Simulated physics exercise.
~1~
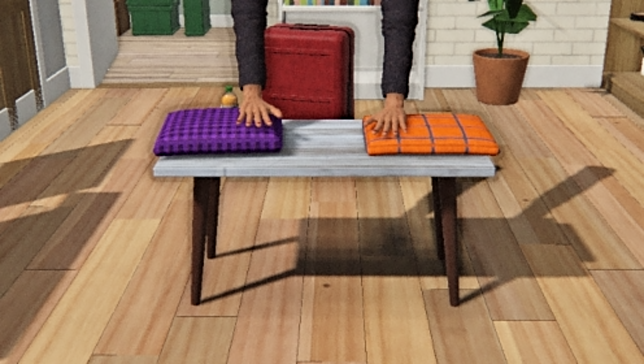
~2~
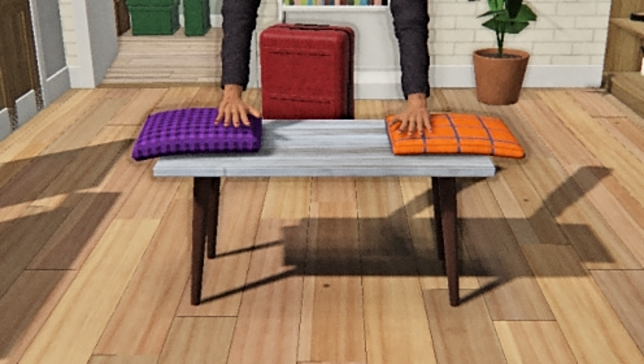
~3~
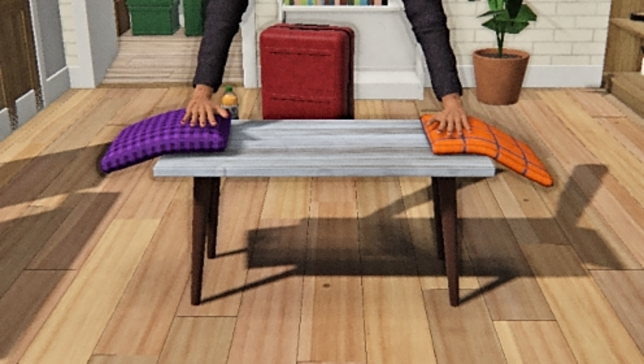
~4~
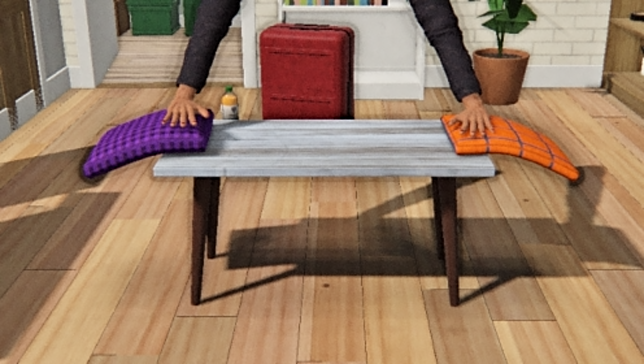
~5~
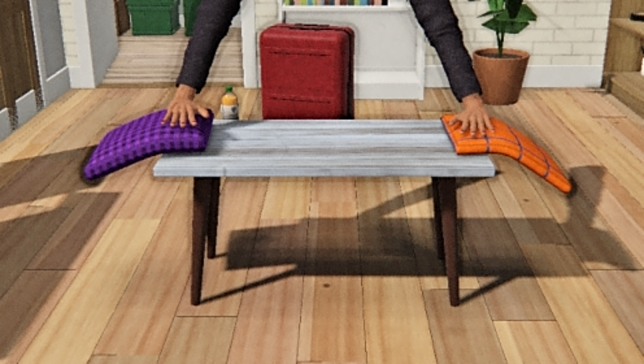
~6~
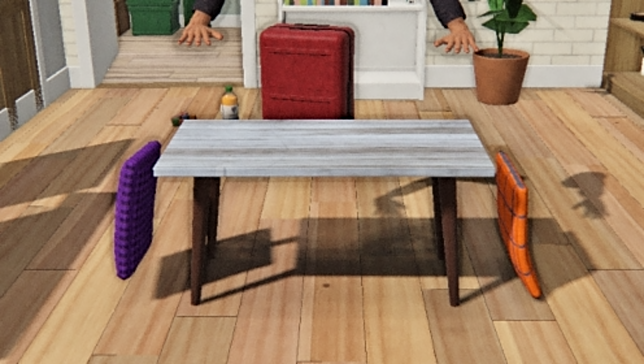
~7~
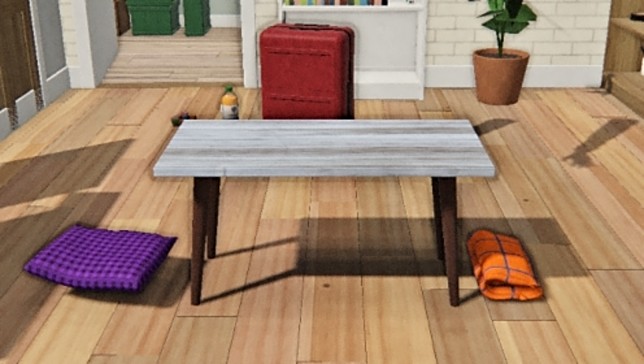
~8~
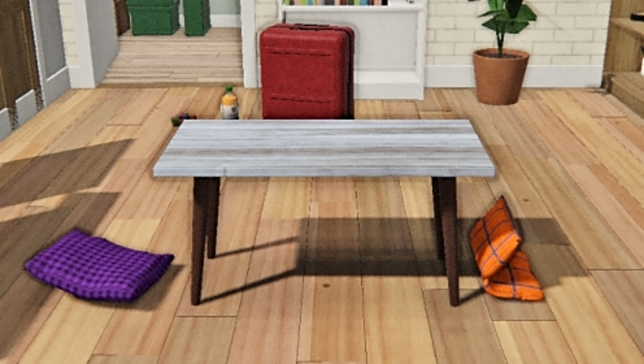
A purple cushion on the left and an orange checked seat pad on the right rest under two hands on a low, pale grey table with dark legs, seen from the front in a wood-floored room. Behind it stand a red suitcase and a potted plant. The hands slide the two apart until each droops over its end of the table. Then the hands let go and draw back, and both drop off the ends. The cushion lands flat at left, while the pad ends up folded on the floor by the right leg.
